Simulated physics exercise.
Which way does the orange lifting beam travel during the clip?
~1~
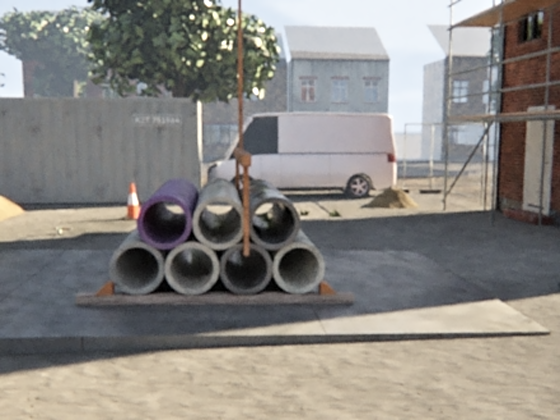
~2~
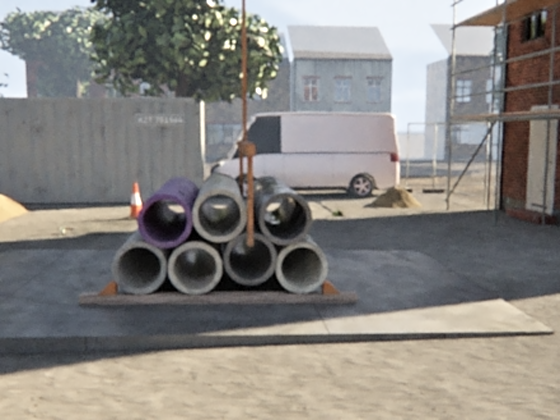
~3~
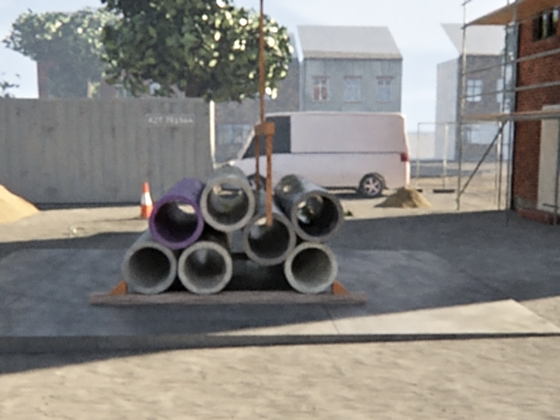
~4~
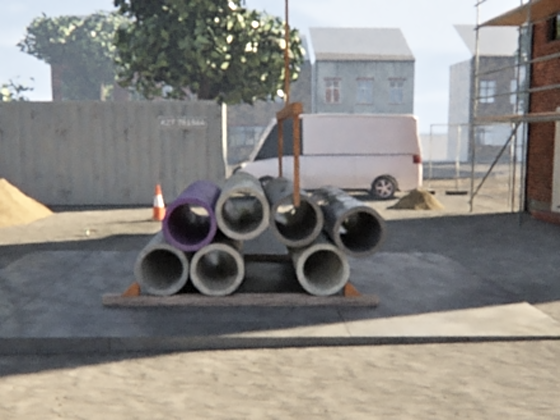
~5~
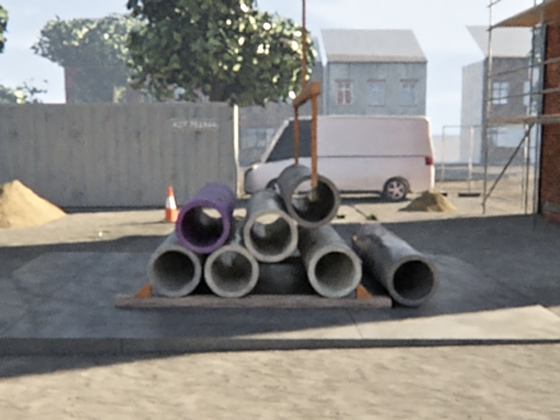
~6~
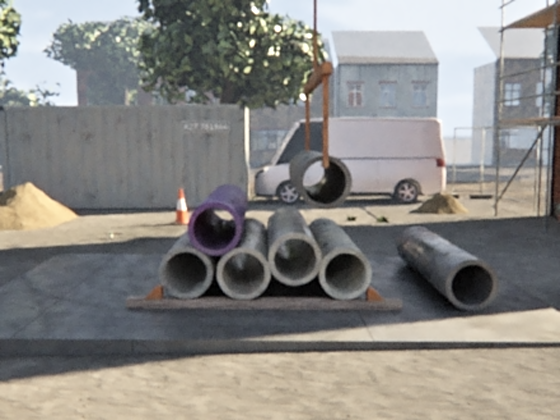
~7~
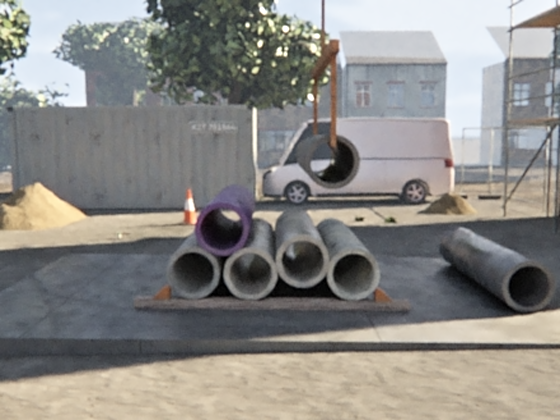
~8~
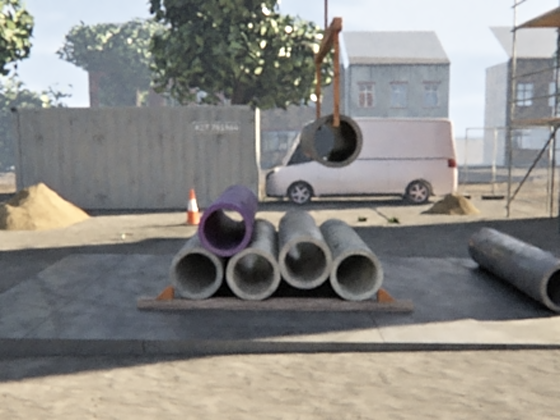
It moves upward, carrying a concrete pipe out of the stack and into the air.
